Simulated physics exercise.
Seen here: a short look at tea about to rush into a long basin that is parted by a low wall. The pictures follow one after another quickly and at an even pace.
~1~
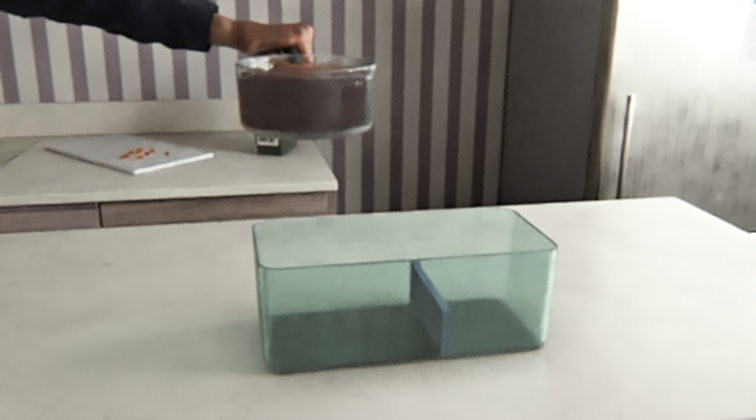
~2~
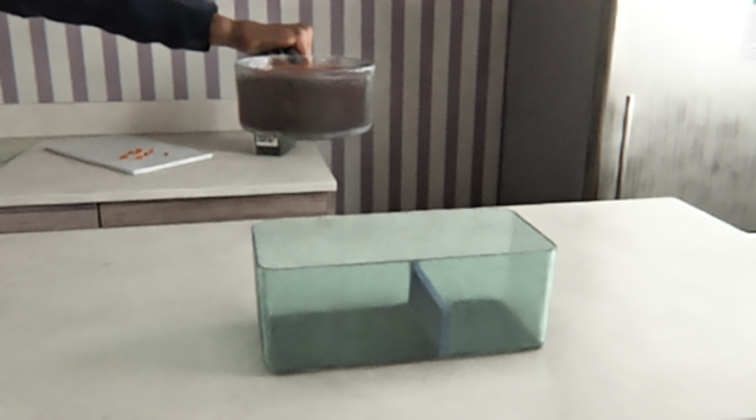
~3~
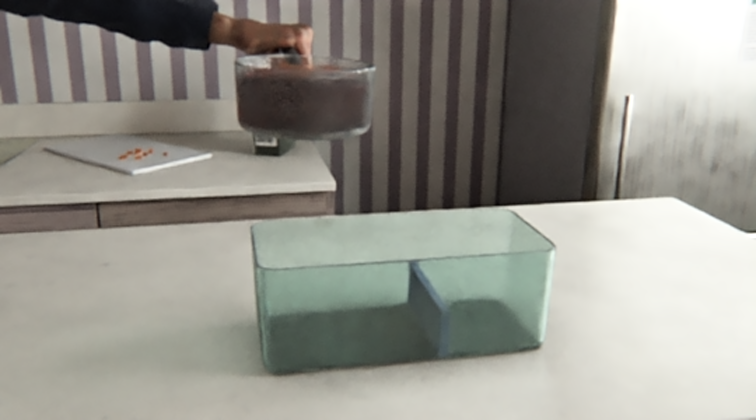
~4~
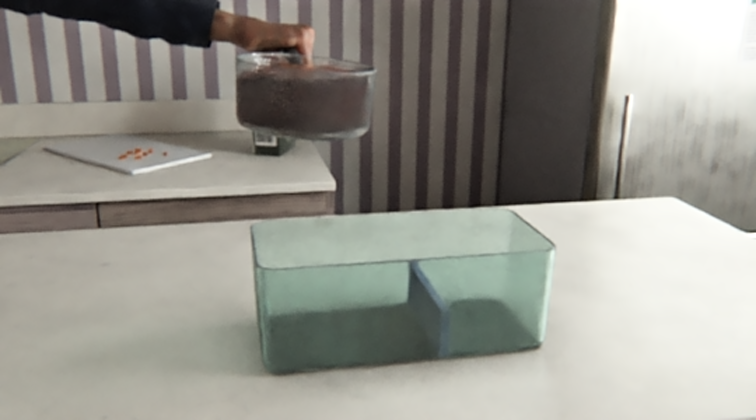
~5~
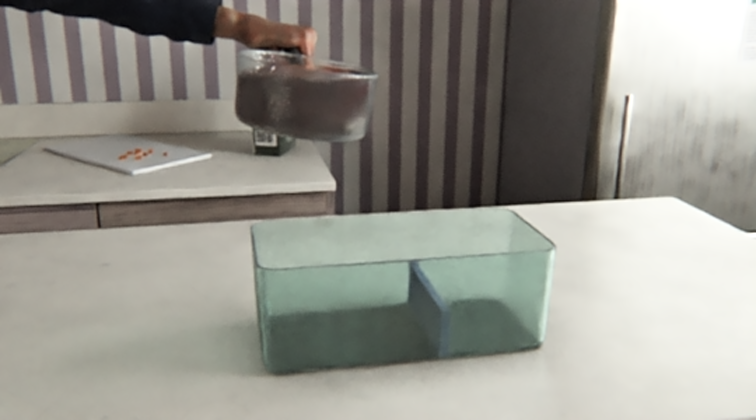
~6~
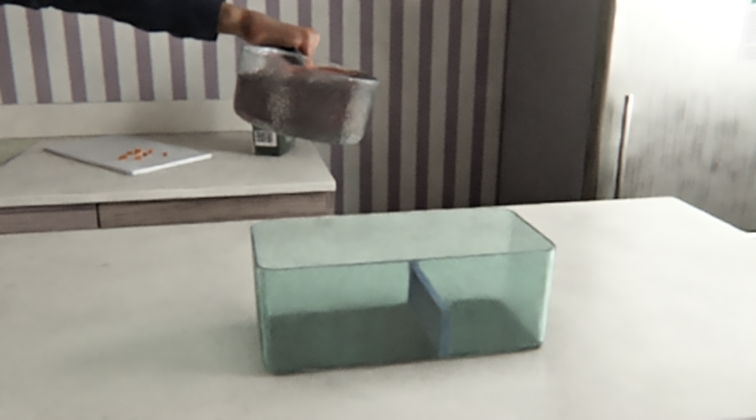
A glass bowl of dark tea, held by a hand, gradually tilts to the right.
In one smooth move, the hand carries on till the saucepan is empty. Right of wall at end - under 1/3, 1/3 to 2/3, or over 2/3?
The share right of the wall does reach a third but does not go past two thirds.
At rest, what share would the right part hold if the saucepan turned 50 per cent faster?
Close to 35 per cent.
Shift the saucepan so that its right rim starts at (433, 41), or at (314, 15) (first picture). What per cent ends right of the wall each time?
One after the other: 85 %, 5 %.
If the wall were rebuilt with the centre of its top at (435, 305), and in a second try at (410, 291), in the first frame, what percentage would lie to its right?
Note: Roughly 50 % in case one, 70 % in case two.
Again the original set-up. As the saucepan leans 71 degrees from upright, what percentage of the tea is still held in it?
45 per cent or so.
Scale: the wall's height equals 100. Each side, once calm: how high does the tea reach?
About 20 left, about 50 right.
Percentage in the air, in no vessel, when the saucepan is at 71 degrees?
Estimate: 40 per cent, roughly.
A moment on, the saucepan is tipped part way and 45 per cent is still to pour, 4 is left of the wall and 10 right of it.
Next, the saucepan is tipped right over and 7 per cent is still to pour, 30 is left of the wall and 53 right of it.
Then the saucepan is tipped right over and 0 per cent is still to pour, 45 is left of the wall and 53 right of it.
Later the saucepan is tipped right over and 0 per cent is still to pour, 46 is left of the wall and 53 right of it.
Finally, 46 per cent lies left of the wall, 53 right of it and 1 outside.
